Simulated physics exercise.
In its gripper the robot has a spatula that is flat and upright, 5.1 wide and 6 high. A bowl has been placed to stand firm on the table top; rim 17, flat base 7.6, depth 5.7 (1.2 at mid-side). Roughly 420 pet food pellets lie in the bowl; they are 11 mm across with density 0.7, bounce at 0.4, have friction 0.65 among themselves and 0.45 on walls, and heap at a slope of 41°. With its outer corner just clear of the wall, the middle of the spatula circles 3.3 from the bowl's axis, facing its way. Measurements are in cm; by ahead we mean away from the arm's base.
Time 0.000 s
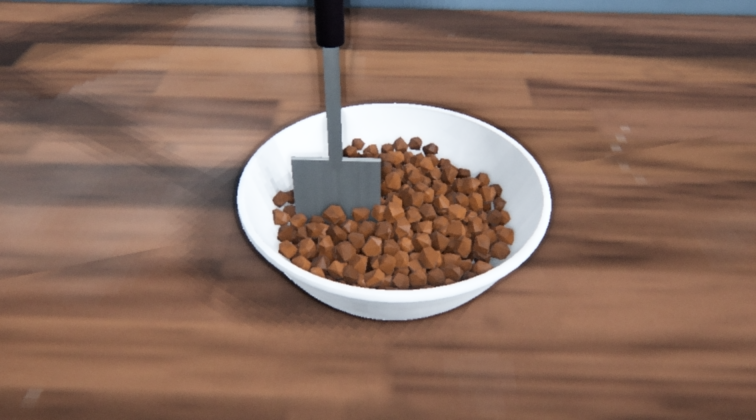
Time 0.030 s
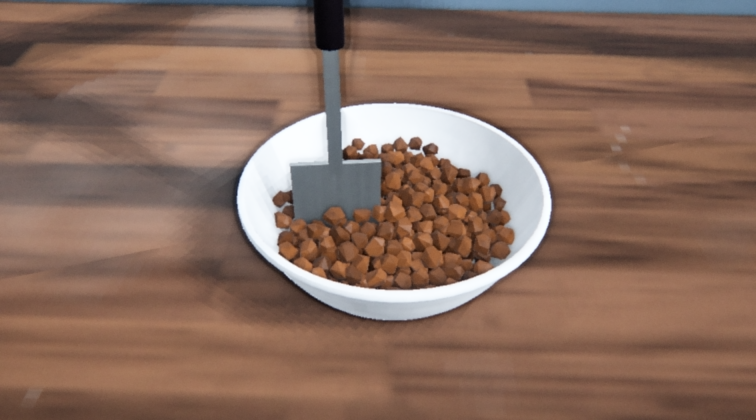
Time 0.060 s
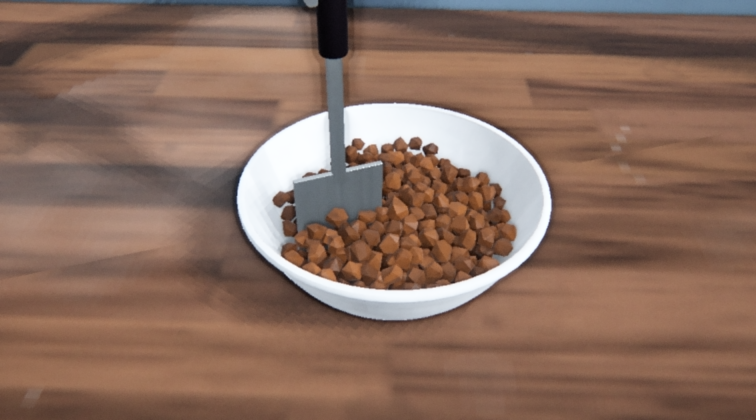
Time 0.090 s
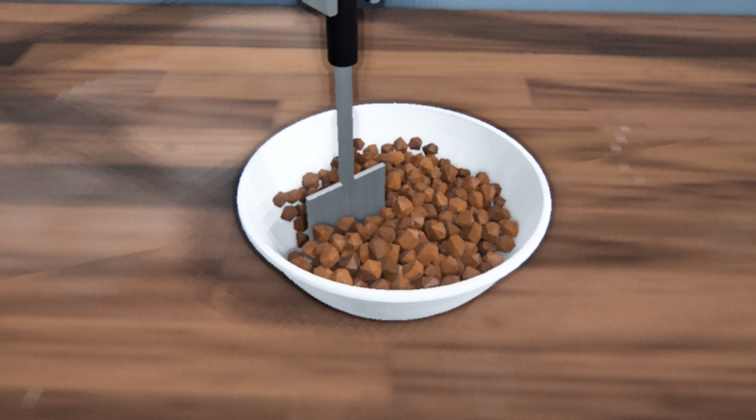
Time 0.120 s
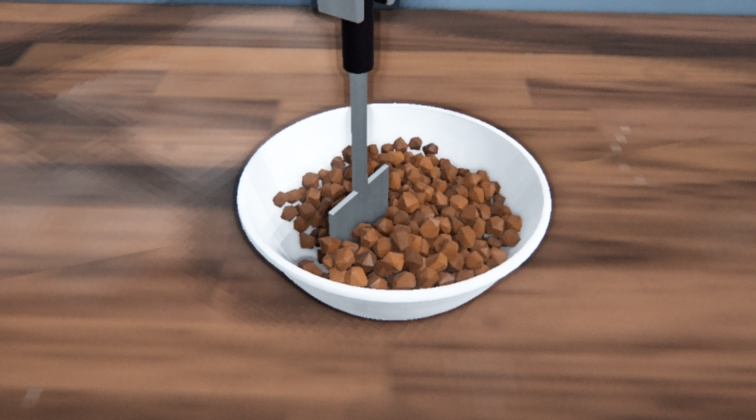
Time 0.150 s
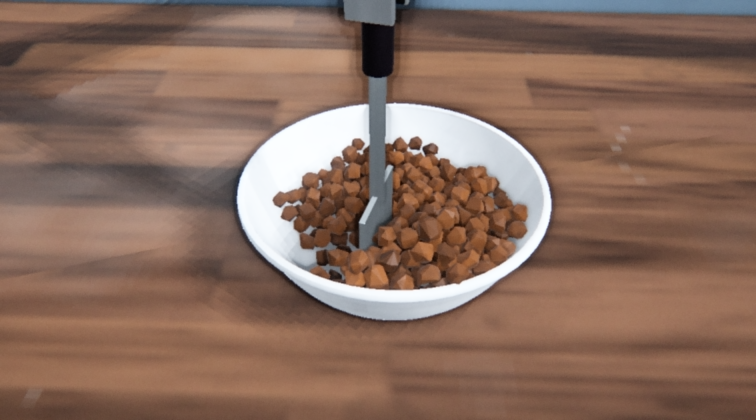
Metal spatula with a black handle sweeping right through brown pellets in a white bowl, turning edge-on as it pushes them.
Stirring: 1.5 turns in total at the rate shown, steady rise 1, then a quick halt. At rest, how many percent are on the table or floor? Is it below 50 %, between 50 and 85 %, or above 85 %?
Below 50 %.
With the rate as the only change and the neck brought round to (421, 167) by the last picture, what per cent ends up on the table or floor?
I'd say near 50 per cent.
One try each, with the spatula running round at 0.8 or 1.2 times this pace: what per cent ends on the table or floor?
I'd expect near 30 per cent, then near 40 per cent.
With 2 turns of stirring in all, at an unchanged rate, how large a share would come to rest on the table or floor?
About 40 per cent.
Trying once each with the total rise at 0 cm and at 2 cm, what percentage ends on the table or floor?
Close to 35 and 35 percent, in that order.
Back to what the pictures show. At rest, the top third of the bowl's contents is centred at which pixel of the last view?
I'd say close to (459, 184).
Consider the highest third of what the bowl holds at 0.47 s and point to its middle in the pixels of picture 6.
Upper-third centre: Approx. (366, 129) px.
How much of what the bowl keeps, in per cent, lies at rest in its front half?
Close to 40 in a hundred.
By 0.47 s, 256° round, highest piece 9 above the table; 364 in the bowl, 40 on the table or floor, 20 in flight or on the tool.
By 0.78 s, 78° round, highest piece 9 above the table; 293 in the bowl, 118 on the table or floor, 13 in flight or on the tool.
By 1.14 s, 180° round, highest piece 6 above the table; 262 in the bowl, 162 on the table or floor.
By 1.84 s, 180° round, highest piece 6 above the table; 262 in the bowl, 162 on the table or floor.
Final count, 262 in the bowl, 162 on the table or floor. That is 38 % on the table or floor.
